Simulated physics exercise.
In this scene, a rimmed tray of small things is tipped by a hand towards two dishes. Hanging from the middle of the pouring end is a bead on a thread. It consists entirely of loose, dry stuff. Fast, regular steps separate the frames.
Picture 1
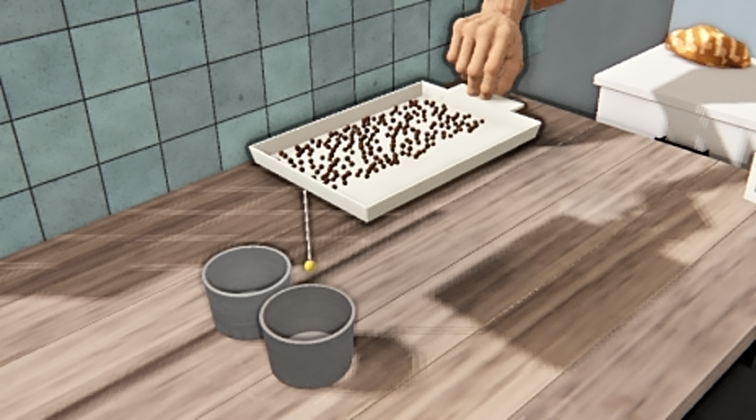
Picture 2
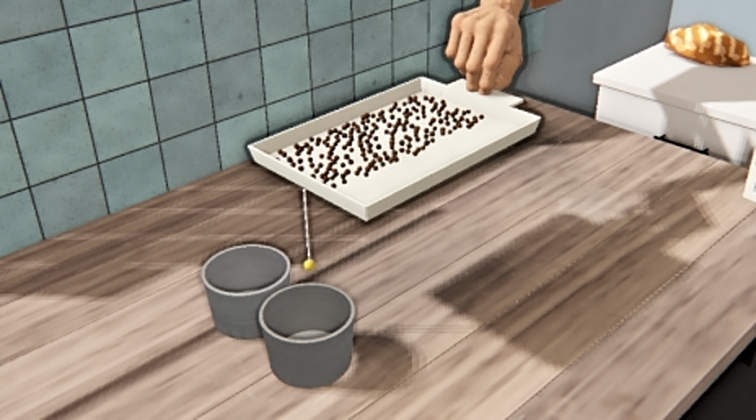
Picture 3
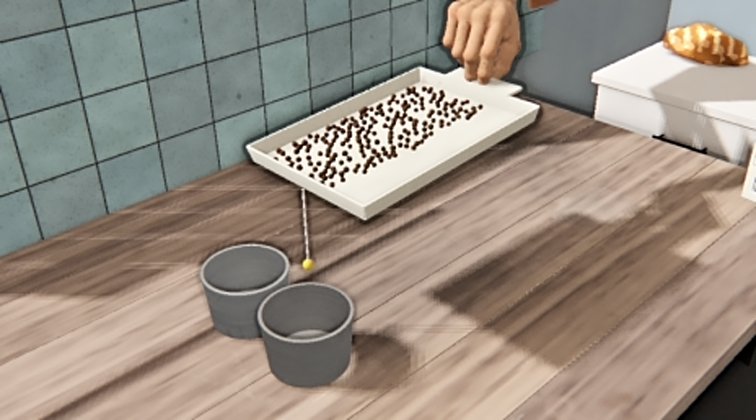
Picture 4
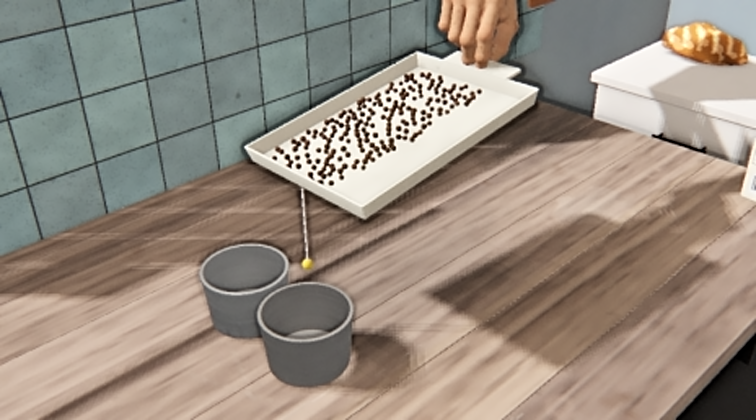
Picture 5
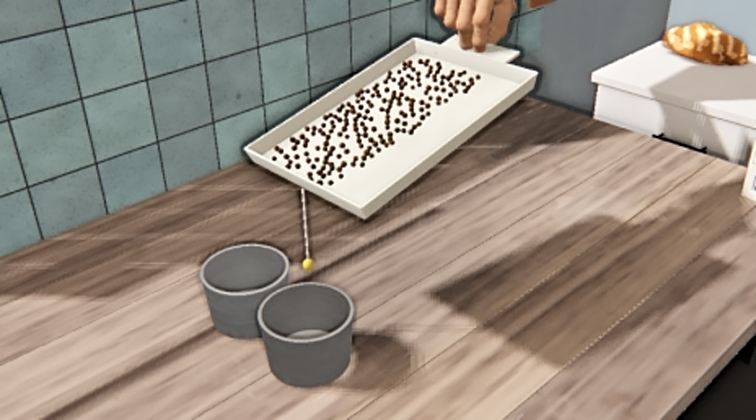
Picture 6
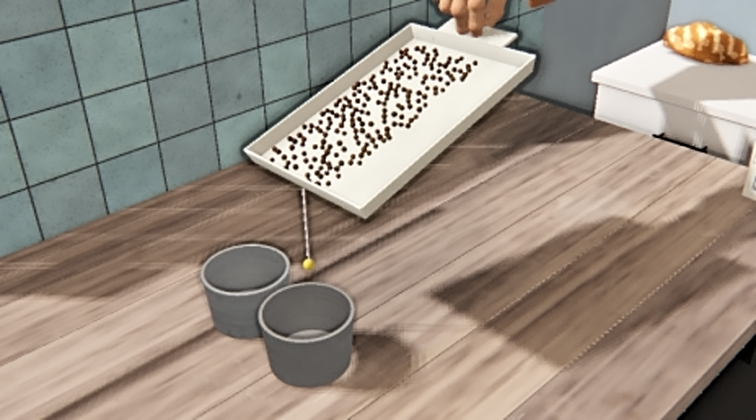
A hand gripping the far end of a pale rimmed tray of small dark brown berries holds it nearly level above a wooden counter, then steadily raises that end, tilting the tray towards two grey dishes. The yellow bead hanging on its thread and both dishes stay practically still.
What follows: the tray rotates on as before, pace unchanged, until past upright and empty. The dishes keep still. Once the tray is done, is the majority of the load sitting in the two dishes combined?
Yes. Mostly kept.
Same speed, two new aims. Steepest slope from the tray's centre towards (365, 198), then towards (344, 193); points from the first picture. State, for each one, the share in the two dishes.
30 % and 60 %.
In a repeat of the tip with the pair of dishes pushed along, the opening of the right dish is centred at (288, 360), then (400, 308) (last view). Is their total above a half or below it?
Short of half and then Short of half.
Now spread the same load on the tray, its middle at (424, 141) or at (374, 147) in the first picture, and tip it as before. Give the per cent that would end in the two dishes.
In turn 80 and 90 in a hundred.
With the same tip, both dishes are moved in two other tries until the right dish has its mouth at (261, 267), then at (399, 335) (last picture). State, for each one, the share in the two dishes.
Close to 60 in a hundred first, close to 10 in a hundred second.
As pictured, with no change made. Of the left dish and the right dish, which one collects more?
The left-positioned one, it's fuller.
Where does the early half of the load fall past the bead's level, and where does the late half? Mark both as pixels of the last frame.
The first part passes (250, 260); everything after passes (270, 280).
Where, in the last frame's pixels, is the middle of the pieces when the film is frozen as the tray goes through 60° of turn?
Roughly at (292, 165).
Shortly afterwards, tray tipped steeply; all but a few on the tray; only a few in the right dish; only a few in the air.
Next, tray tipped right over; the bulk on the tray; only a few in the right dish; a little in the left dish; only a few outside both; a little in the air.
Some moments later, tray tipped past a quarter turn; near a third in the right dish; near half in the left dish; a little outside both.
In the end, tray tipped past a quarter turn; near a third in the right dish; near half in the left dish; a little outside both.
